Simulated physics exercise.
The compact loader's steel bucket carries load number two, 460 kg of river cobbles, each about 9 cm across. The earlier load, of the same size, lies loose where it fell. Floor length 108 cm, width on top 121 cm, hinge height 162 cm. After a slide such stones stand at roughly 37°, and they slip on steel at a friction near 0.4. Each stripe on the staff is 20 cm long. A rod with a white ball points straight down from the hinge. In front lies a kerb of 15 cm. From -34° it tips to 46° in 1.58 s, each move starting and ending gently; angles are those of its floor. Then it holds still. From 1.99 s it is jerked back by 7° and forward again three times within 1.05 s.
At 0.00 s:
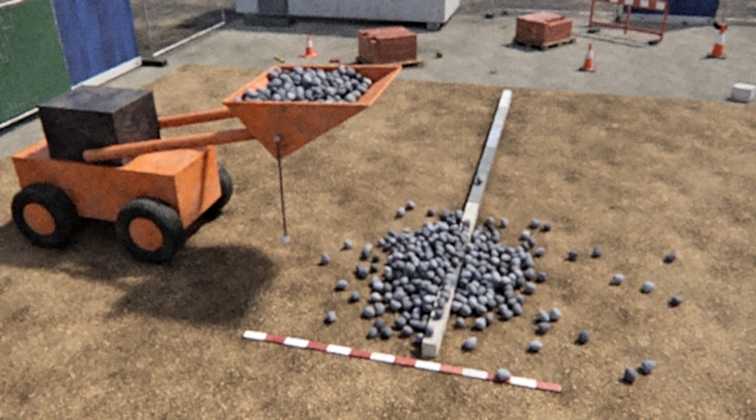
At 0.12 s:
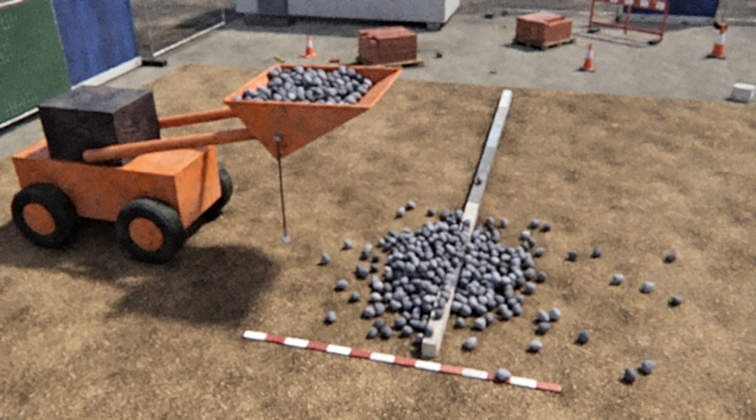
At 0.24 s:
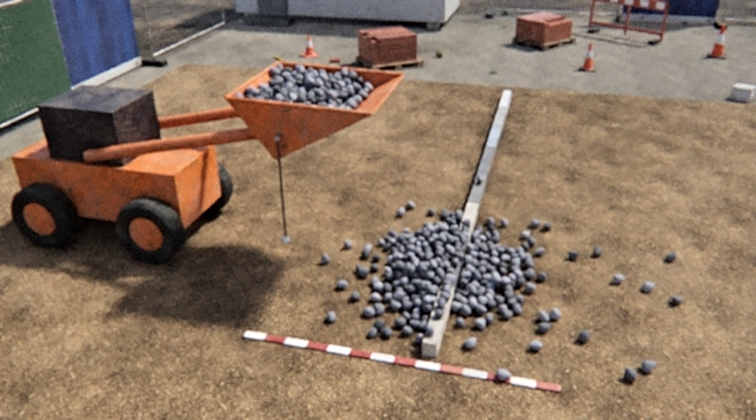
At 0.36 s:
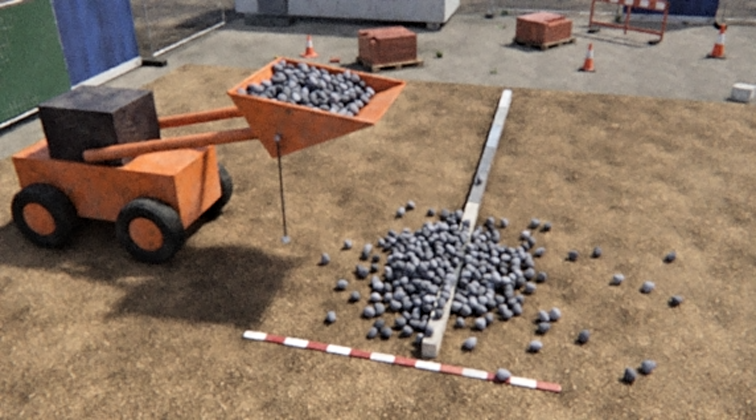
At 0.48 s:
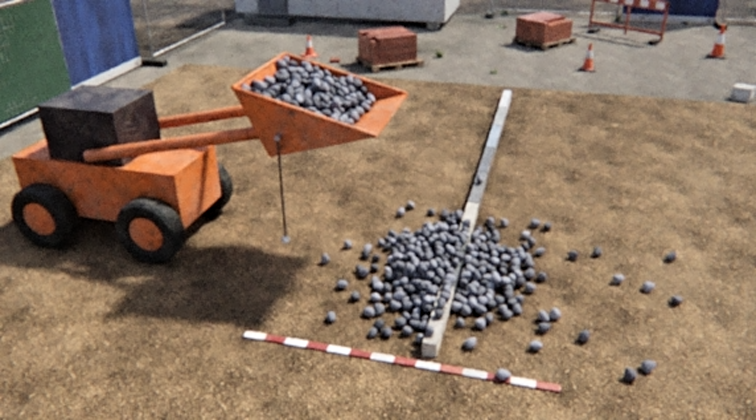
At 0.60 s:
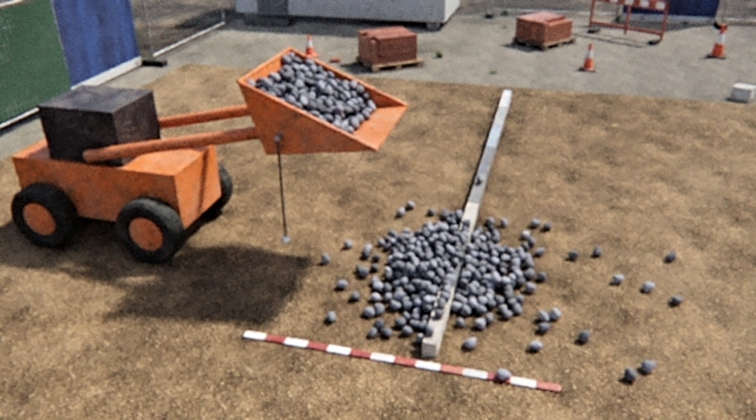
On a patch of bare brown ground beside a paved yard, an orange loader holds a raised bucket full of grey stones, near a loose heap lying across a pale kerb. The loader stays still while its bucket slowly tilts forward, the rear rising, the right lip lowering and the stones shifting inside.
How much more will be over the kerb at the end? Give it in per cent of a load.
Roughly 3 per cent of a load more.
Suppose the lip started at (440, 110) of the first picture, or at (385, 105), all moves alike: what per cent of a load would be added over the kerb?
Near 70 per cent from the first place, 5 from the second.
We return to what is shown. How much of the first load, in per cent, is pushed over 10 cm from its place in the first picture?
About 5 per cent.
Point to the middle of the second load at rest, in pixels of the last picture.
Near (396, 254).
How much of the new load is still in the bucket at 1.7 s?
It holds some 30 per cent.
After 1.2 s the floor is at 33°; in per cent of one load, 100 in the bucket, 68 on this side of the kerb, 32 over the kerb; the foremost stones are at (634, 302).
After 1.7 s the floor is at 46°; in per cent of one load, 28 in the bucket, 140 on this side of the kerb, 32 over the kerb; the foremost stones are at (634, 302).
After 3.5 s the floor is at 46°; in per cent of one load, 0 in the bucket, 165 on this side of the kerb, 35 over the kerb; the foremost stones are at (634, 302).
After 6.3 s the floor is at 46°; in per cent of one load, 0 in the bucket, 165 on this side of the kerb, 35 over the kerb; the foremost stones are at (634, 302). Net gain over the kerb, 3.
